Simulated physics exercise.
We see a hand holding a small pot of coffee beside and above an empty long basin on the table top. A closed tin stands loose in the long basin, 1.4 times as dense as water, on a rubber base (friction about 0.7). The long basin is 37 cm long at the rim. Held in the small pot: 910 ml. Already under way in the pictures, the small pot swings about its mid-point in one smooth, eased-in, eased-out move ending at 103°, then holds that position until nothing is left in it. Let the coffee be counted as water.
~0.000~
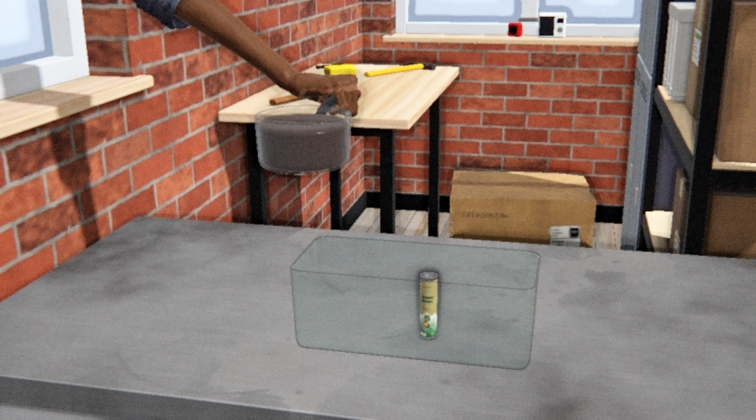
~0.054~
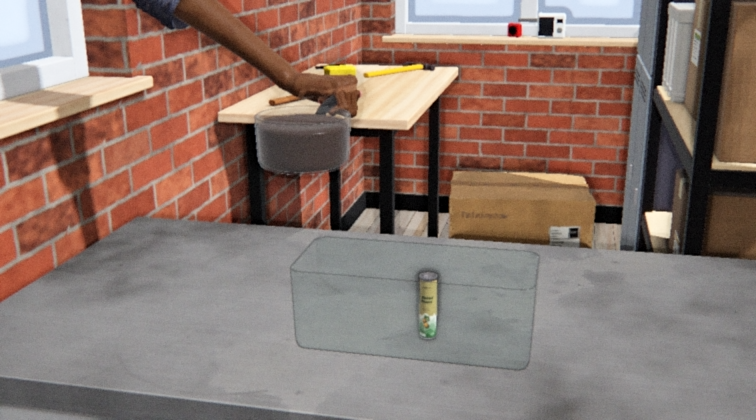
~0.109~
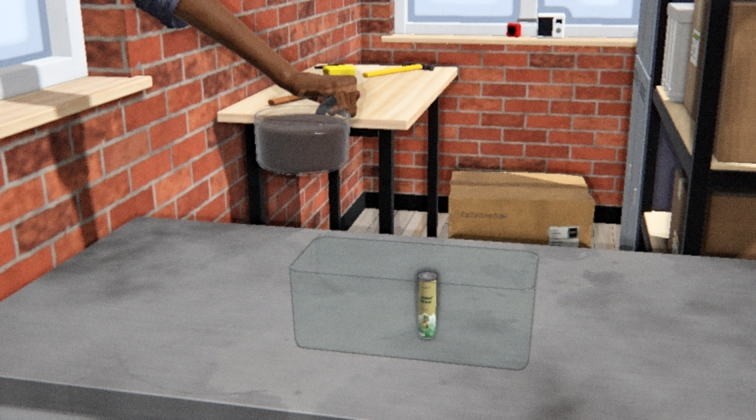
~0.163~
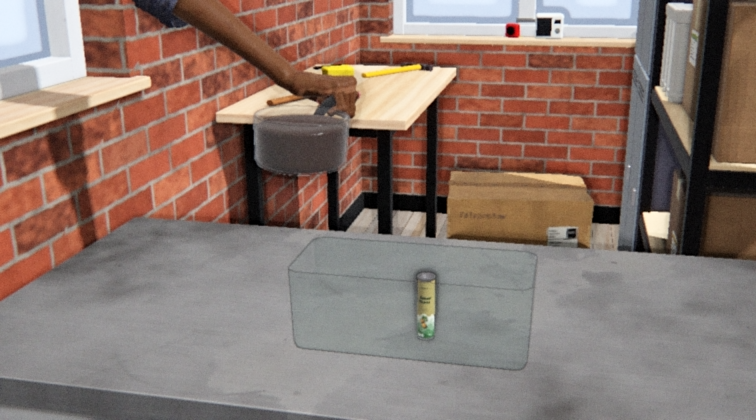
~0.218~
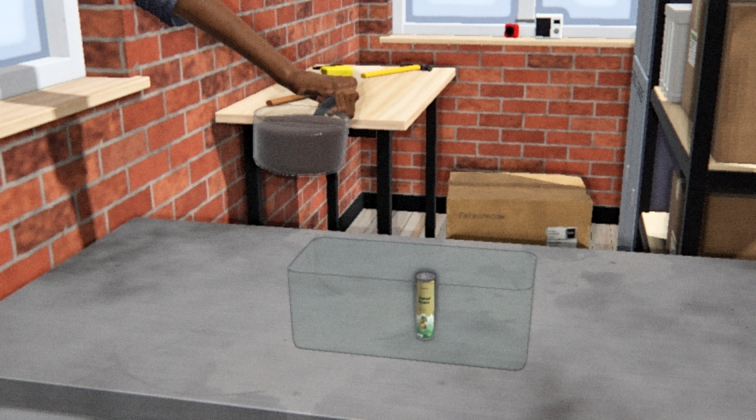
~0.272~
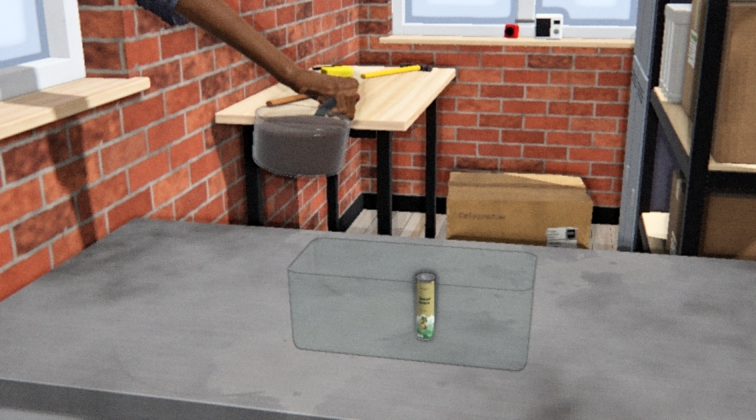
At the start, a hand holds a small pot of dark coffee upright, to the left of and above a clear long basin on a grey table, with a closed tin standing inside. The pot then tilts very slightly, while the basin and tin stay in place.
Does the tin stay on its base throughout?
Yes, it stays on its base.
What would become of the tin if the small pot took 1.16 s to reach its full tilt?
It stays steady, then.
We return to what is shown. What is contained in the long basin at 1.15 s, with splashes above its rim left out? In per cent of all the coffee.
Reading: Approx. 72 %.
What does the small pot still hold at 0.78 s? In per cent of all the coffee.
I'd estimate some 64 % remains.
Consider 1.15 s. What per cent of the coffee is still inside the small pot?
Close to 14 percent of the whole amount.
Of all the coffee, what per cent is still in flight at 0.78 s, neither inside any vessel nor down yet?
Estimate: About 28 % of all of it.
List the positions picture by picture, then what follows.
Tilt 0°; pouring edge (348, 117); surface from (262, 121) to (348, 124); the long basin's rim runs from (304, 253) to (538, 271); the tin's top is at (429, 278), in the first picture.
Tilt 0°; pouring edge (348, 118); surface from (262, 121) to (347, 125), in the second picture.
Tilt 1°; pouring edge (348, 119); surface from (261, 121) to (347, 125), in the third picture.
Tilt 3°; pouring edge (347, 121); surface from (261, 121) to (346, 126), in the fourth picture.
Tilt 6°; pouring edge (347, 123); surface from (260, 122) to (346, 126), in the fifth picture.
Tilt 9°; pouring edge (348, 126); surface from (261, 123) to (348, 127), in the sixth picture.
After 0.78 s the tilt is 57° and 64 per cent is still to pour; the tin stands where it began.
After 1.15 s the tilt is 92° and 14 per cent is still to pour; the tin stands where it began.
After 1.54 s the tilt is 103° and 1 per cent is still to pour; the tin stands where it began.
After 1.96 s the tilt is 103° and 0 per cent is still to pour; the tin stands where it began.
In the end the tin stands where it began.
